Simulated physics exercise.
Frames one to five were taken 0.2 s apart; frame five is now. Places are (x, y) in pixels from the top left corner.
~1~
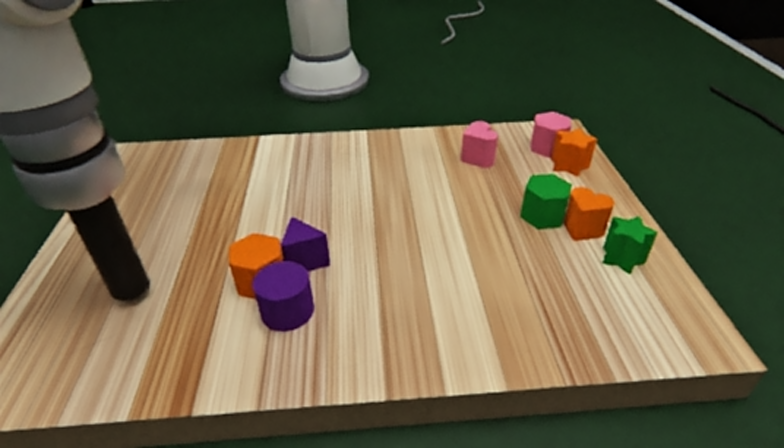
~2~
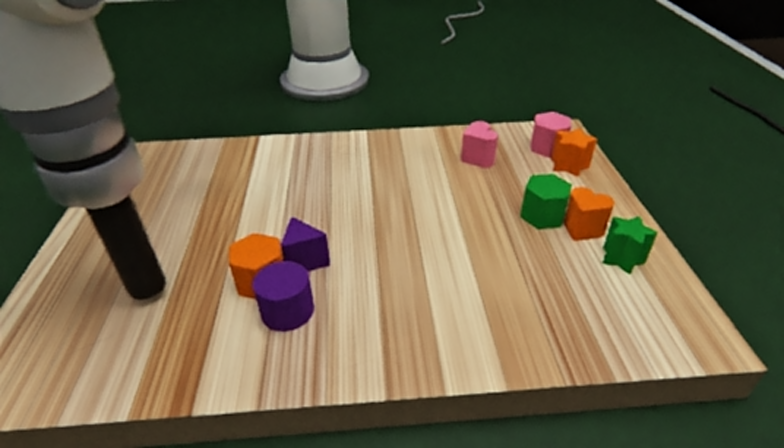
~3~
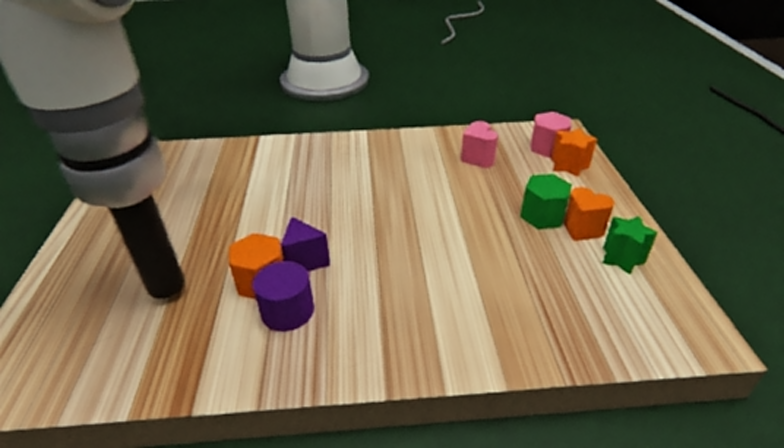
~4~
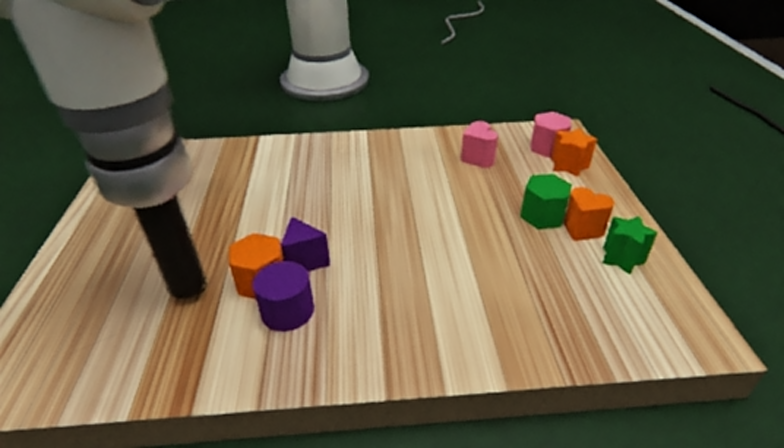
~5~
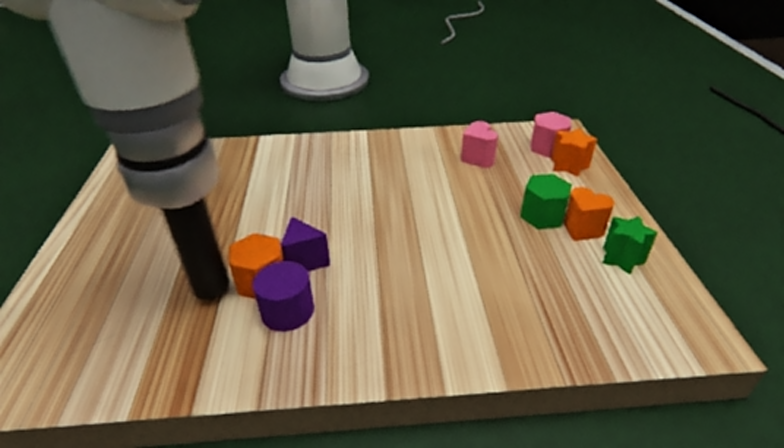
On a wooden board over a dark green surface, a robot arm holds a black rod upright at the left, apart from several colourful blocks. The arm slides the rod steadily rightward until it is right beside the orange hexagonal block, while all the blocks stay still.
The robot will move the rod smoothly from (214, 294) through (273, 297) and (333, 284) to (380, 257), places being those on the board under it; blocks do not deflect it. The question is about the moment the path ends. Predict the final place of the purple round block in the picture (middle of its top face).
Roughly at (325, 290).
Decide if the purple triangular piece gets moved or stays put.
The purple triangular piece moves.
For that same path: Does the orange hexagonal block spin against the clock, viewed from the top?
I'd say yes.
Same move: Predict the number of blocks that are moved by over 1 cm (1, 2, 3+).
There will be three or more blocks displaced.
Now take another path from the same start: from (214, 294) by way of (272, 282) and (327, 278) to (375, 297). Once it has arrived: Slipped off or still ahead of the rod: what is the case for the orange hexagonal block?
The rod should slip past it.
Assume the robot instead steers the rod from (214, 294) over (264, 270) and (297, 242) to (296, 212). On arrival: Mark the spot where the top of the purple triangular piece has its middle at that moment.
(353, 217)
The first path, step by step. One third of the way, rod at (272, 290); orange hexagonal block at (302, 243), turned 40° anticlockwise; purple round block at (302, 285); purple triangular piece at (321, 218), turned 55° anticlockwise.
Two thirds of the way, rod at (333, 276); orange hexagonal block at (348, 223), turned 80° anticlockwise; purple round block at (325, 290); purple triangular piece at (335, 201), turned 100° anticlockwise.
At the end, rod at (379, 249); orange hexagonal block at (371, 200), turned 130° anticlockwise; purple round block at (325, 290); purple triangular piece at (335, 193), turned 145° anticlockwise.
